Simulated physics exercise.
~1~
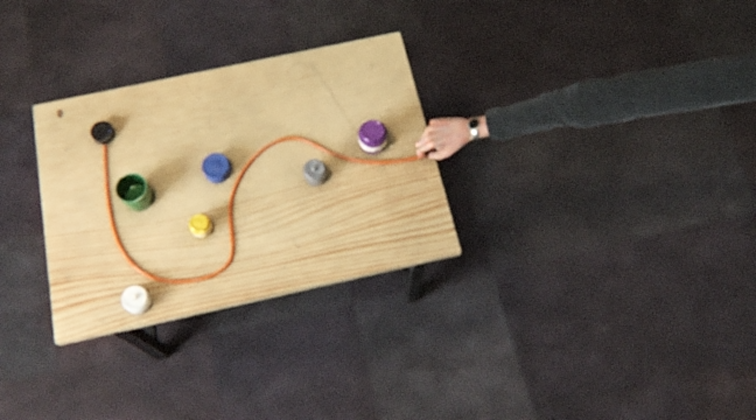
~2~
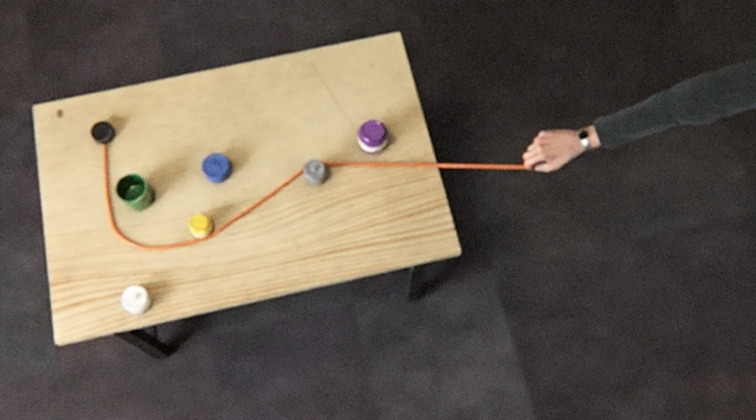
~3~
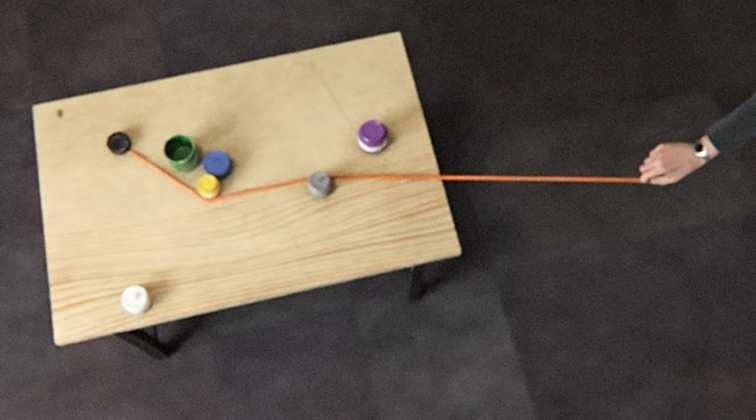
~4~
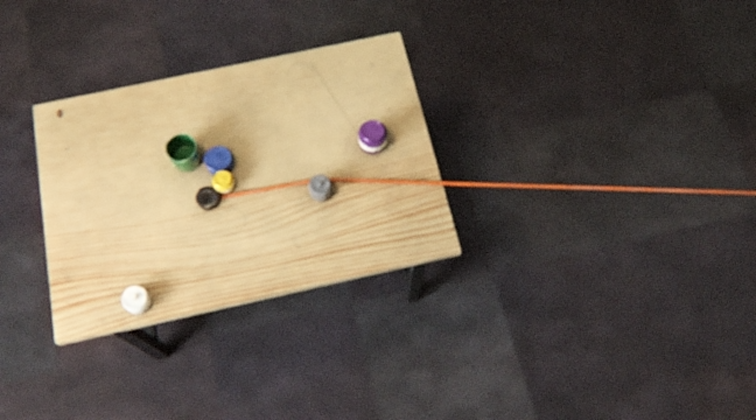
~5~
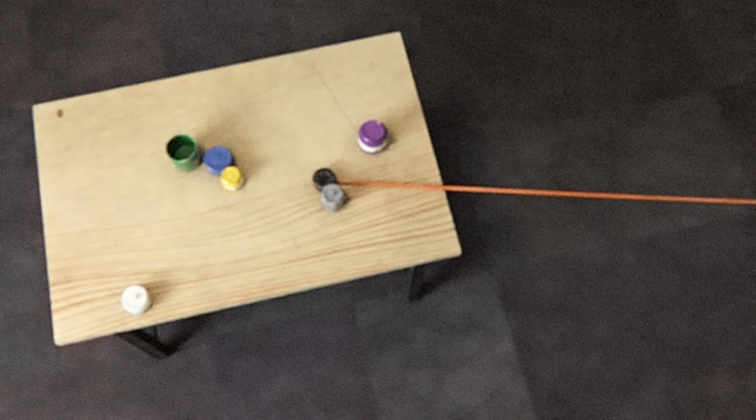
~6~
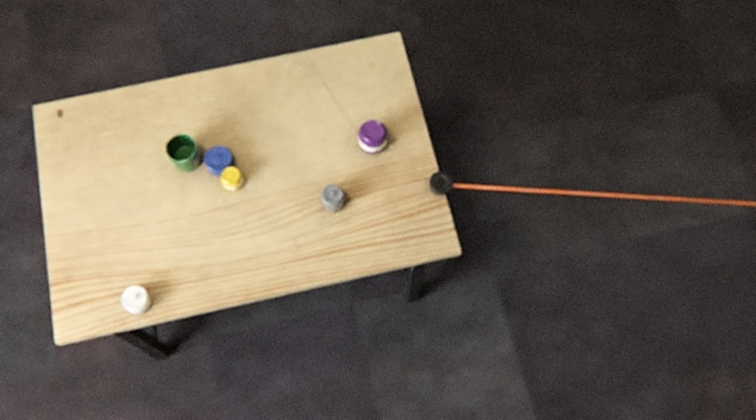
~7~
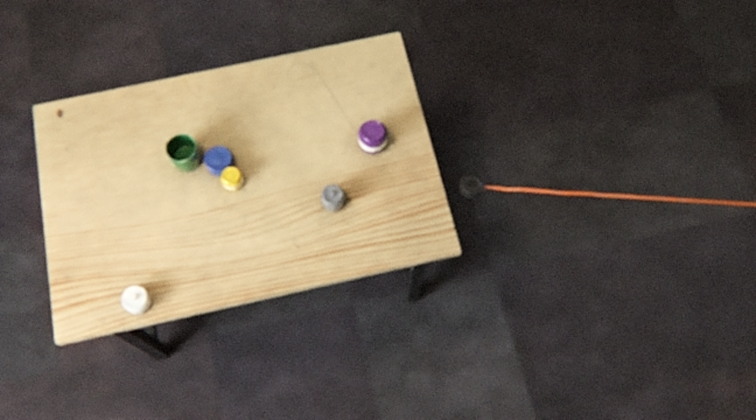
On a wooden table, a hand pulling an orange cord rightward, shifting several small pots before dragging a black disc off the edge.
